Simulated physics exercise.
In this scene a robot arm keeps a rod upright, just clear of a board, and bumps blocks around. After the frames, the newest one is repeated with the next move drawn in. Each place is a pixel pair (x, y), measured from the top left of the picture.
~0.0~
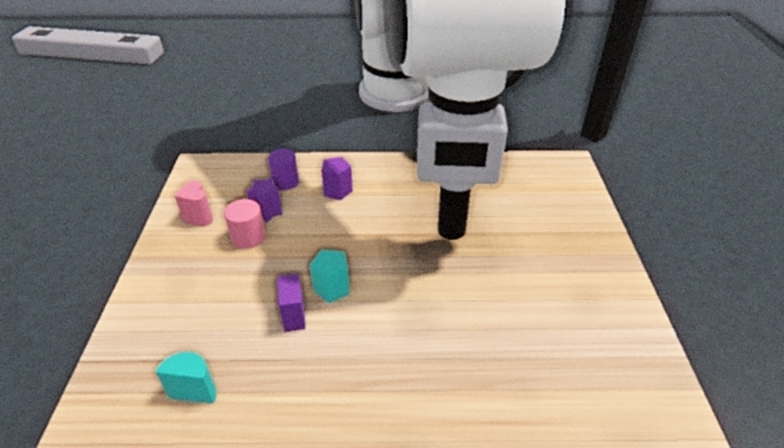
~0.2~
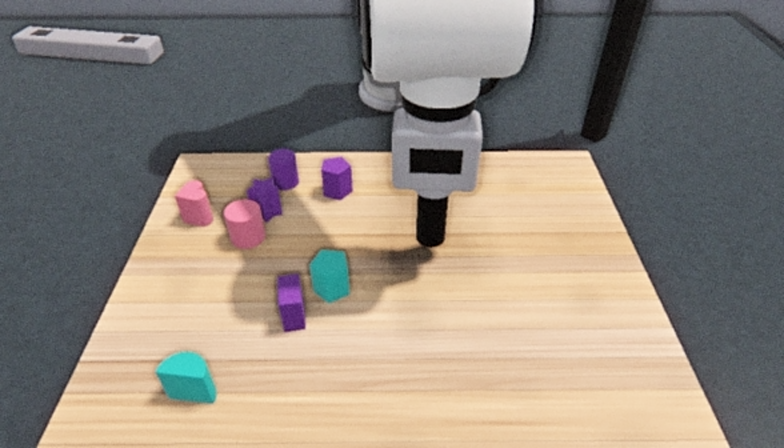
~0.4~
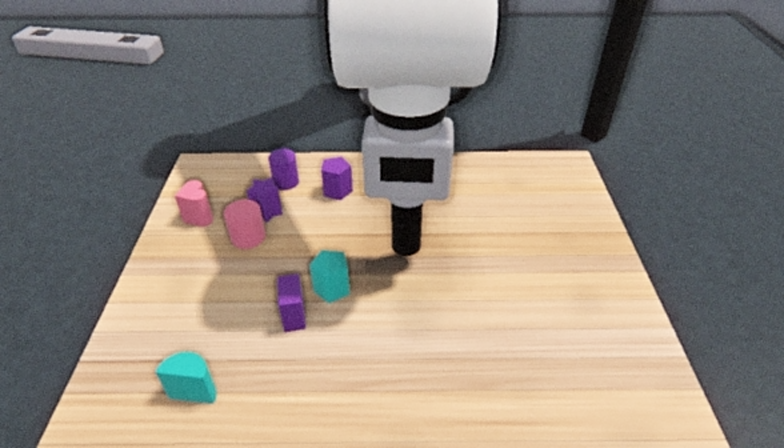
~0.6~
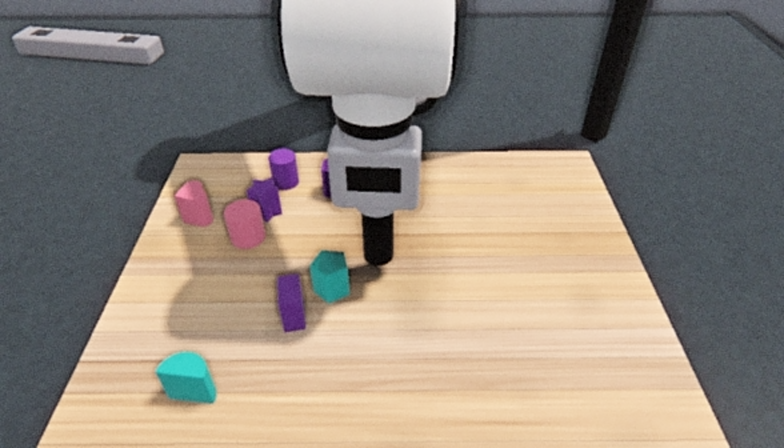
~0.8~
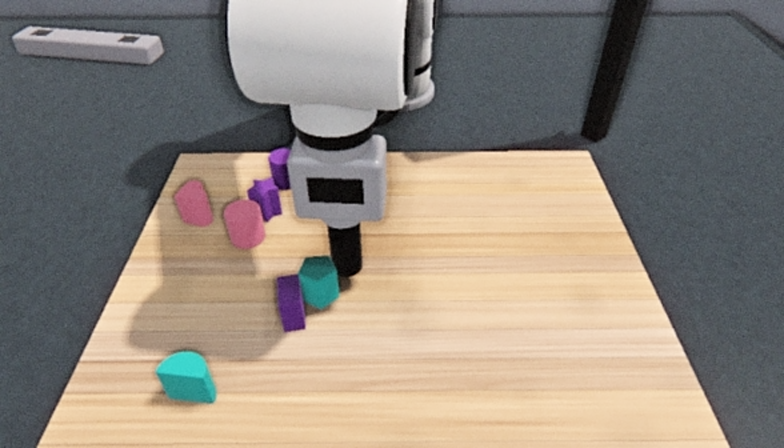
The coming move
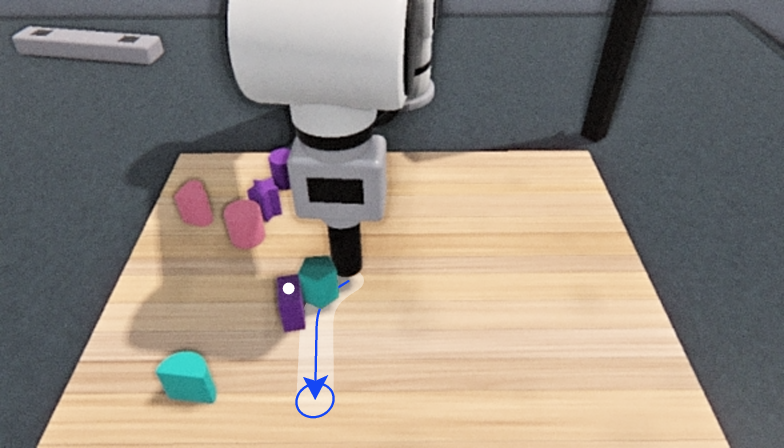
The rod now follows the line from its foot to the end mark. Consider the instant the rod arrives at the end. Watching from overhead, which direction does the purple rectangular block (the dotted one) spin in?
Answer: Against the clock.
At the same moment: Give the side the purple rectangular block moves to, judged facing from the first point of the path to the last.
It heads right.
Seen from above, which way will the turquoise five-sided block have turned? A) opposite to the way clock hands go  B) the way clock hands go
My pick is B.
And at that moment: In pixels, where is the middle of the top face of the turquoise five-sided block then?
My estimate: (282, 285).
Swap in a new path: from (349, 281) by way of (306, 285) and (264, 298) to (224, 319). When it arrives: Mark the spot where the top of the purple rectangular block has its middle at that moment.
It is going to be at (262, 309).
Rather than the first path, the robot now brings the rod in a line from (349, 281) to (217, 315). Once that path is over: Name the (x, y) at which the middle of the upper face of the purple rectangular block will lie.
Close to (251, 318).
The drawn path runs from (349, 281) through (319, 311) and (316, 352) to (315, 400); the dot is on the purple rectangular block.
The first path, step by step. One third of the way, rod at (317, 296); purple rectangular block at (257, 303), turned 25° anticlockwise; turquoise five-sided block at (281, 285), turned 25° clockwise.
Two thirds of the way, rod at (314, 339); purple rectangular block at (257, 303), turned 25° anticlockwise; turquoise five-sided block at (282, 285), turned 30° clockwise.
At the end, rod at (312, 386); purple rectangular block at (257, 303), turned 25° anticlockwise; turquoise five-sided block at (282, 285), turned 30° clockwise.
